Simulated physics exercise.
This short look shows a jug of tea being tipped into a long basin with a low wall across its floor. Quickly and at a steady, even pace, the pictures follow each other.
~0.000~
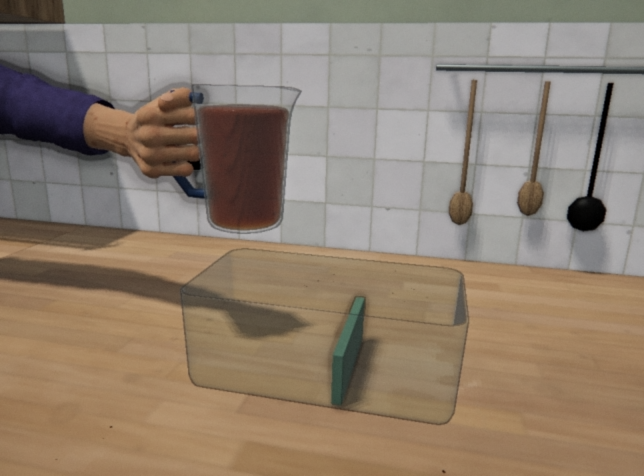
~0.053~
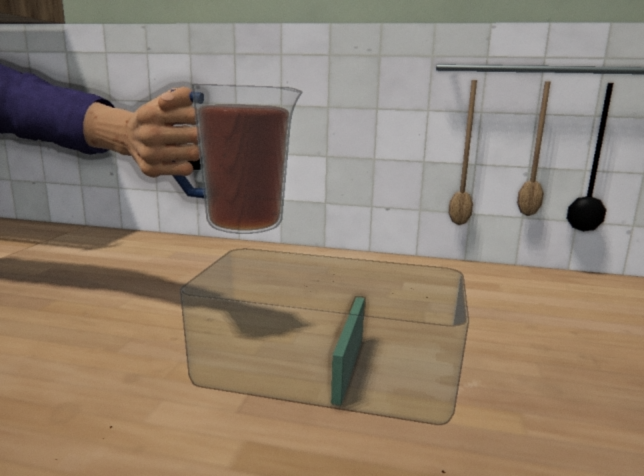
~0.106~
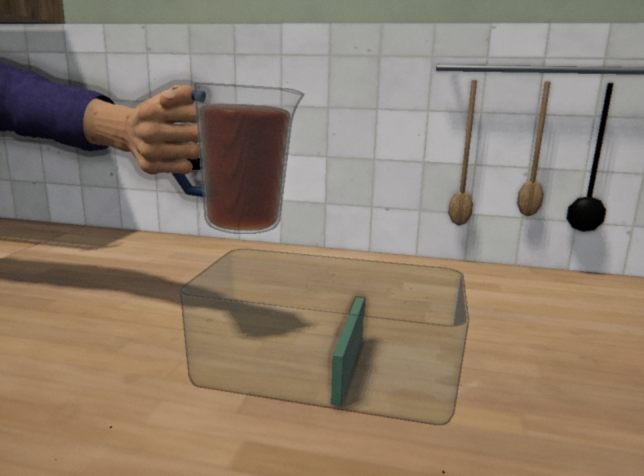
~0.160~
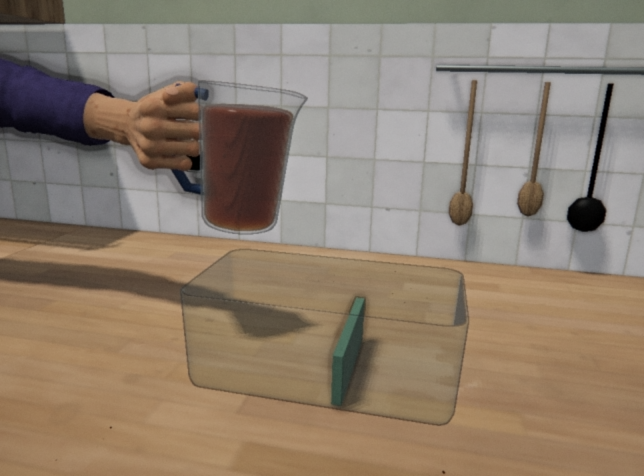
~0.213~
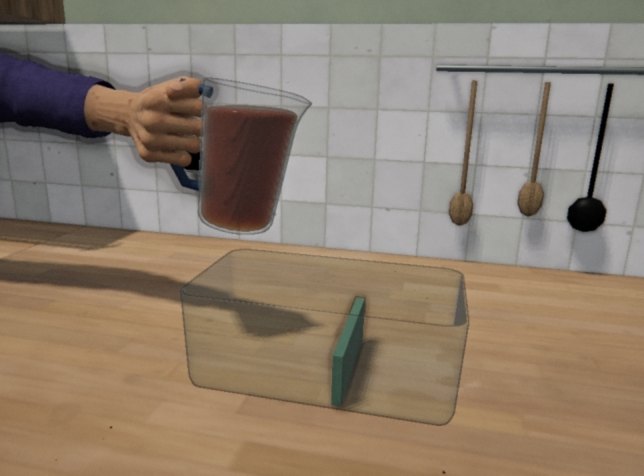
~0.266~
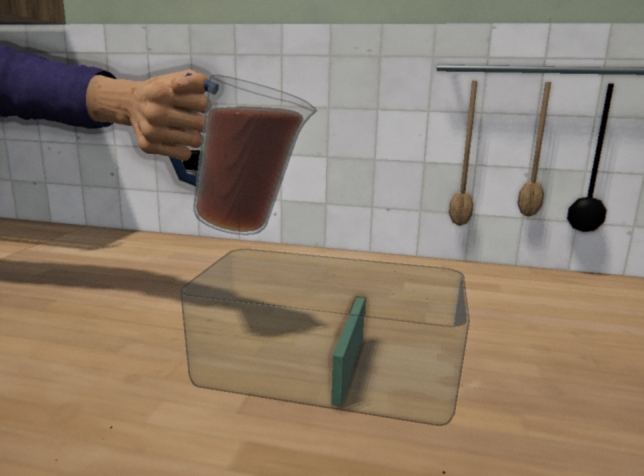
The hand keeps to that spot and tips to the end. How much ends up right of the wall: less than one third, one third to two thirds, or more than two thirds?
More than two thirds.
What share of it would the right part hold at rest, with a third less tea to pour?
95 %.
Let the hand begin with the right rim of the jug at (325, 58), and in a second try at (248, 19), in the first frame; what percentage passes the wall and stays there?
Roughly 85 percent on the first try and 40 percent on the second.
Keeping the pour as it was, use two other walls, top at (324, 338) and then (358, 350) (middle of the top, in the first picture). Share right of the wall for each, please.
The first one comes to 95 percent, while the second comes to 60 percent.
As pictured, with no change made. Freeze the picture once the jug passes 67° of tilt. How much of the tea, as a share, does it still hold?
I'd reckon near 85 percent is still held at that tilt.
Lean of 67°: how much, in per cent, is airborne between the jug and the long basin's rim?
Near 15 %.
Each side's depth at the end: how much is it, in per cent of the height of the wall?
About 0 on the left and about 70 on the right.
A moment on, the jug is tipped part way and 85 per cent is still to pour, 0 is left of the wall and 3 right of it.
Next, the jug is tipped on its side and 43 per cent is still to pour, 0 is left of the wall and 38 right of it.
Then the jug is tipped on its side and 8 per cent is still to pour, 2 is left of the wall and 83 right of it.
Later the jug is tipped on its side and 1 per cent is still to pour, 3 is left of the wall and 95 right of it.
In the end 4 per cent lies left of the wall, 95 right of it and 1 outside.
